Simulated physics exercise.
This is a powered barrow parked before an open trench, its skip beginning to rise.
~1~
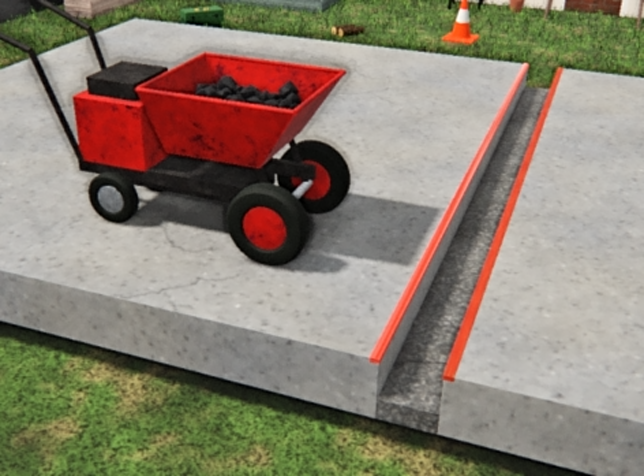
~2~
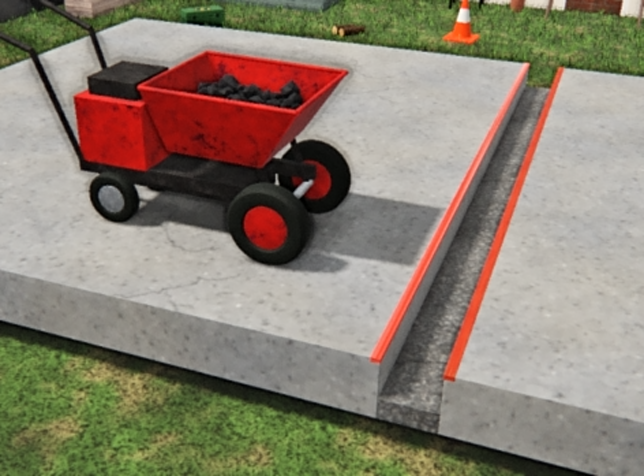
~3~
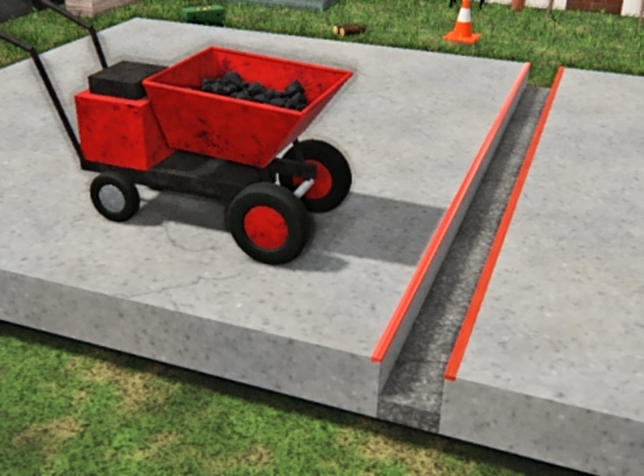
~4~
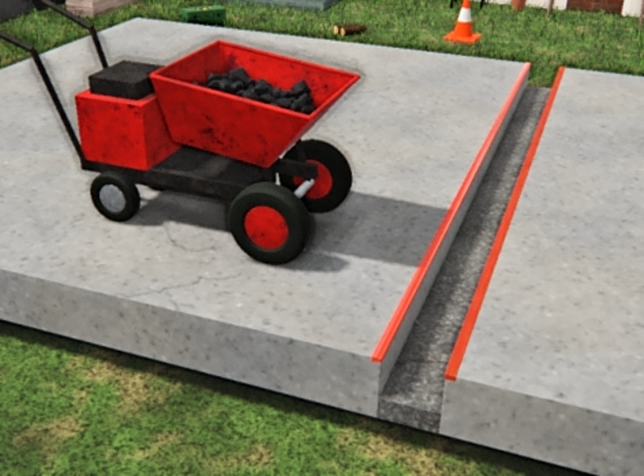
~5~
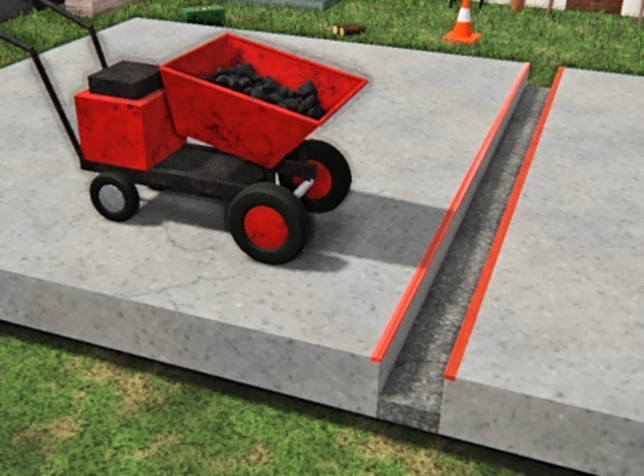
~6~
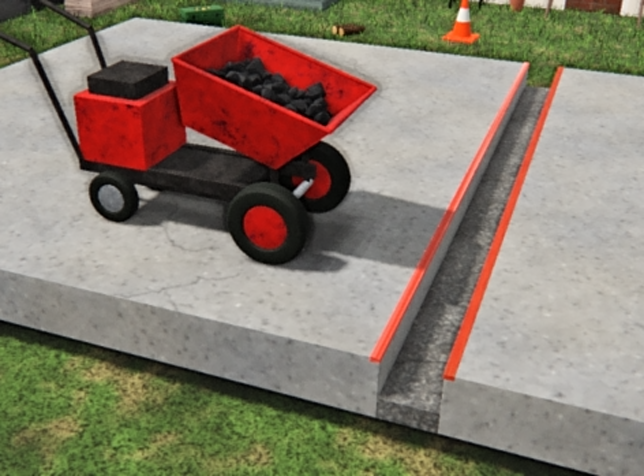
The red skip of a small wheeled barrow, loaded with black lumps, slowly tilted forward to the right, its back end rising, while the wheels stayed still on the concrete beside a narrow, orange-edged trench.
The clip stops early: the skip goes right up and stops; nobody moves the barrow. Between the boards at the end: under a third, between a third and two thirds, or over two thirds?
The trench ends with over two thirds of it.
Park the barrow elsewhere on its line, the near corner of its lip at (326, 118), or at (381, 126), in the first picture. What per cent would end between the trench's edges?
About 80 and 0 per cent.
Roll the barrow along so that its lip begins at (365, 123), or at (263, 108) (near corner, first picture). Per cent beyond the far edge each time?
The first gives 70 %, the second 0 %.
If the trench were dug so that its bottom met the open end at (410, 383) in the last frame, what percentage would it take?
Near 60 %.
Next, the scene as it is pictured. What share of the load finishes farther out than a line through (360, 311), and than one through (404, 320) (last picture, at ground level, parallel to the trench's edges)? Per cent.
Near 100 % and 80 %.
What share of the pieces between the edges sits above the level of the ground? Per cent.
About 10 per cent.
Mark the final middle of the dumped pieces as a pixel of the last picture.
Near (449, 279).
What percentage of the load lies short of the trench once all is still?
Near 15 %.
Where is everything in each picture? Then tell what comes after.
Lip of the skip (294, 113), level; top of the load (243, 100), lumps of coal; first edge of the trench (395, 318); far edge (464, 334), the trench under half as wide as the skip, and about as deep as wide, in the first frame.
Lip of the skip (297, 113), level; top of the load (245, 99), in the second frame.
Lip of the skip (302, 115), tipped barely; top of the load (249, 97), in the third frame.
Lip of the skip (310, 119), tipped a little; top of the load (236, 90), in the fourth frame.
Lip of the skip (319, 124), tipped a little; top of the load (238, 87), in the fifth frame.
Lip of the skip (330, 132), tipped clearly; top of the load (247, 83); first edge of the trench (396, 318); far edge (465, 333), in the sixth frame.
Just after the last frame, skip tipped steeply; every one in the skip.
A moment on, skip tipped right over; the larger part in the skip; about a tenth short of the trench; roughly a quarter in or heaped over the trench; just a few falling.
Further on, skip tipped right over; about a tenth in the skip; about a tenth short of the trench; the larger part in or heaped over the trench; just a few beyond it.
When it is over, skip tipped right over; just a few in the skip; about a tenth short of the trench; the larger part in or heaped over the trench; just a few beyond it.
